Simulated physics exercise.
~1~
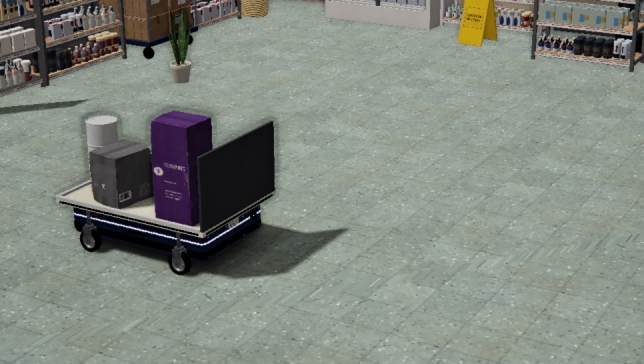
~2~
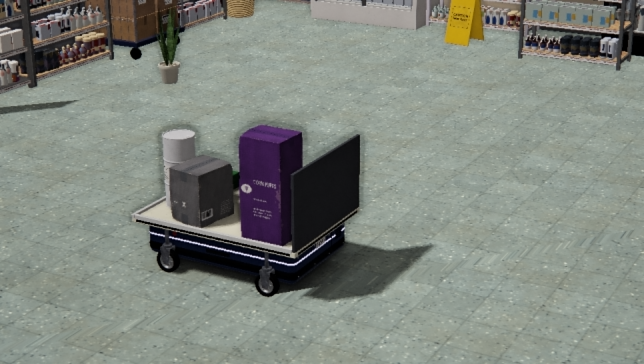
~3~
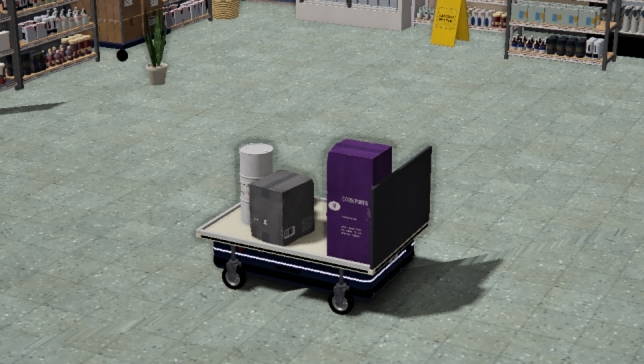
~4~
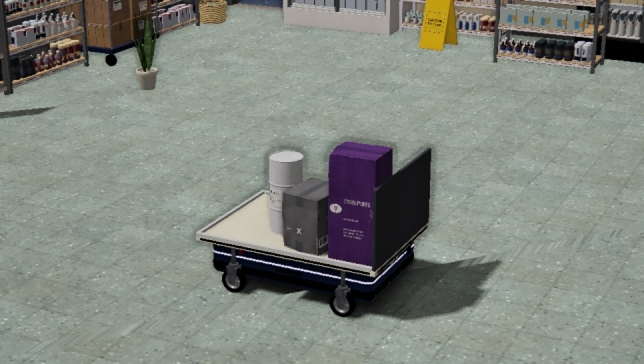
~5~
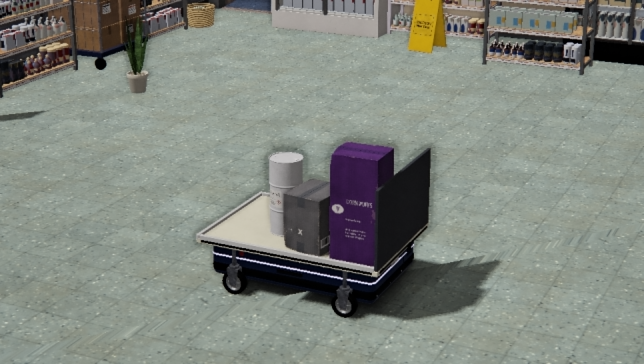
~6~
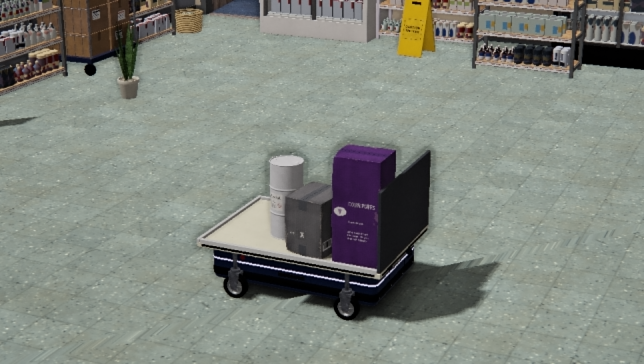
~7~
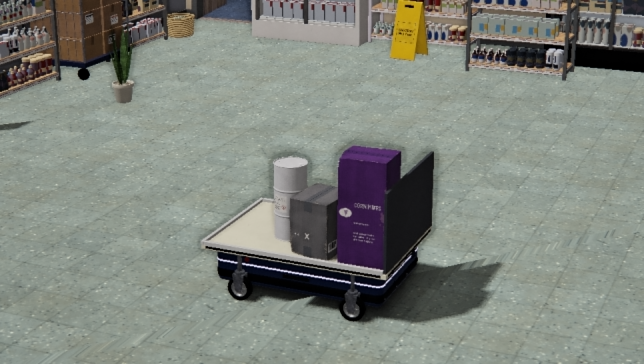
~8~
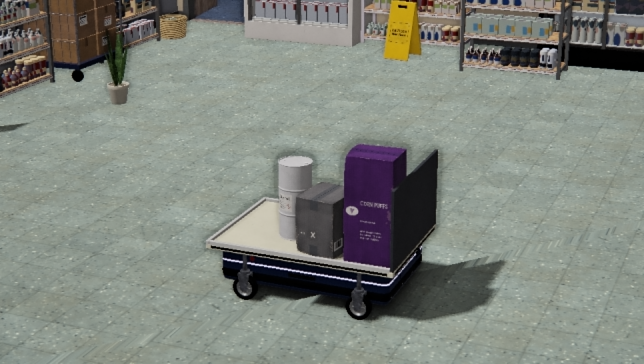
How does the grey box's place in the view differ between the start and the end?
At the start the grey box is over on the left side of the view, and by the end it is near the middle and a little lower down.
